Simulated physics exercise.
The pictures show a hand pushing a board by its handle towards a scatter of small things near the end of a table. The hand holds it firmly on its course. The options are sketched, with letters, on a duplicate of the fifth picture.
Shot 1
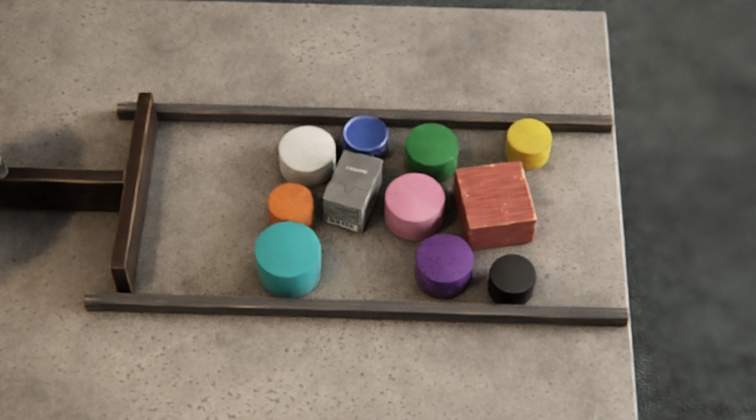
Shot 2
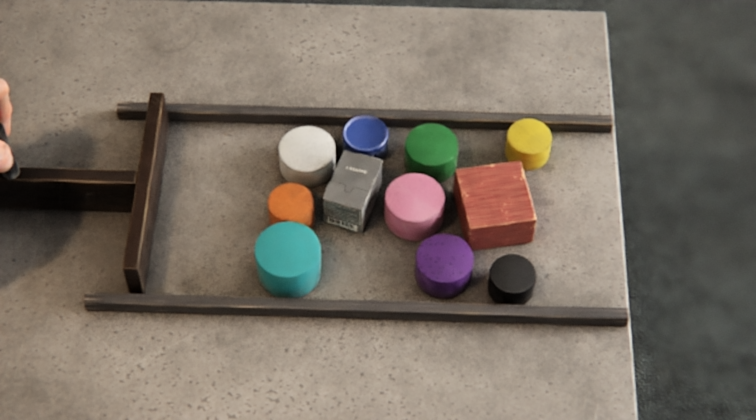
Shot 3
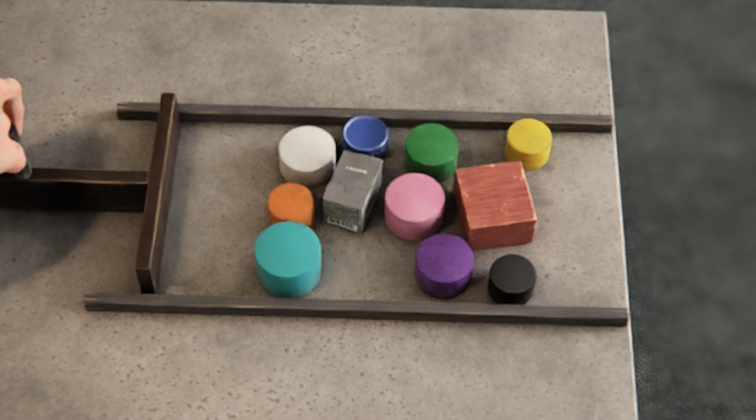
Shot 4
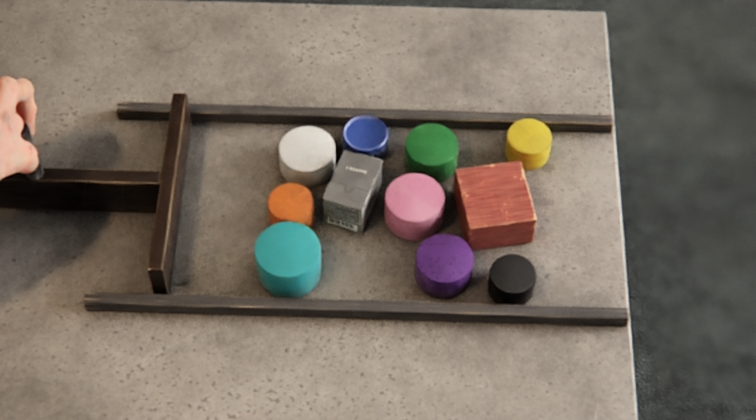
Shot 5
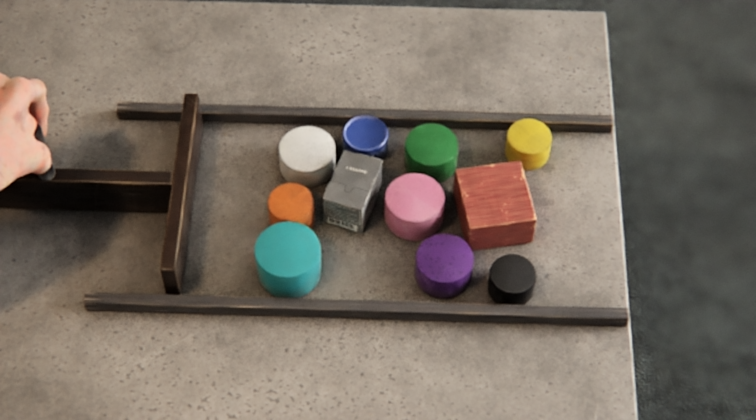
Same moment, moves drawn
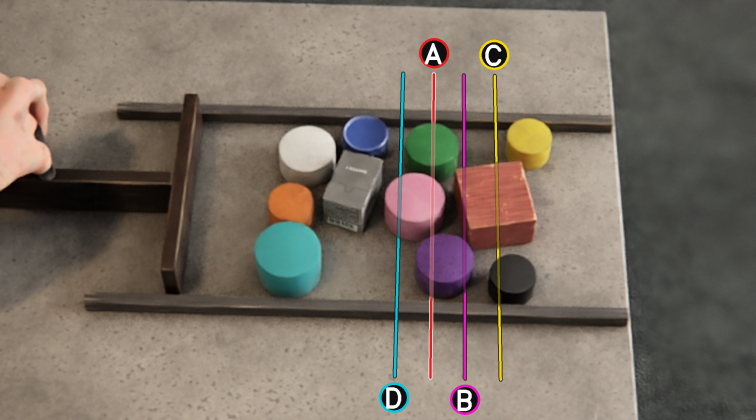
On a grey tabletop, a hand pushes a dark wooden board rightward between two rails towards colourful pots and blocks sitting still.
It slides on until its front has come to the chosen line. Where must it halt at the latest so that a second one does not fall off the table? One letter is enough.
It should halt at B.
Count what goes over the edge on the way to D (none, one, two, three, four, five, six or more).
In all, none.
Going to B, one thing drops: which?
The red block.
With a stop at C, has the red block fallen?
Yes.
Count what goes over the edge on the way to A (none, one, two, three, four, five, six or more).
In all, none.
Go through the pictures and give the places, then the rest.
In the first frame, red block (494, 205); orange tin (292, 211); turquoise pot (288, 260).
In the second frame, board (144, 177); yellow tin (529, 145).
In the third frame, board (156, 177); purple pot (444, 266).
In the fourth frame, board (168, 177); green pot (431, 154).
In the fifth frame, board (180, 178); white tin (307, 157); blue jar (365, 142); red block (494, 205).
On the marked copy, A at (432, 215); B at (464, 216); C at (498, 217); D at (399, 214).
With B. Early on, board (281, 181); turquoise pot (317, 261); white tin (322, 158).
Further on, board (383, 184); red block (573, 204); black tin (535, 284).
At the end, board (460, 186); red block over the edge; black tin (613, 287); one fallen.
As for the rest, A is within the limit but short; C drops two; D is within the limit but short.
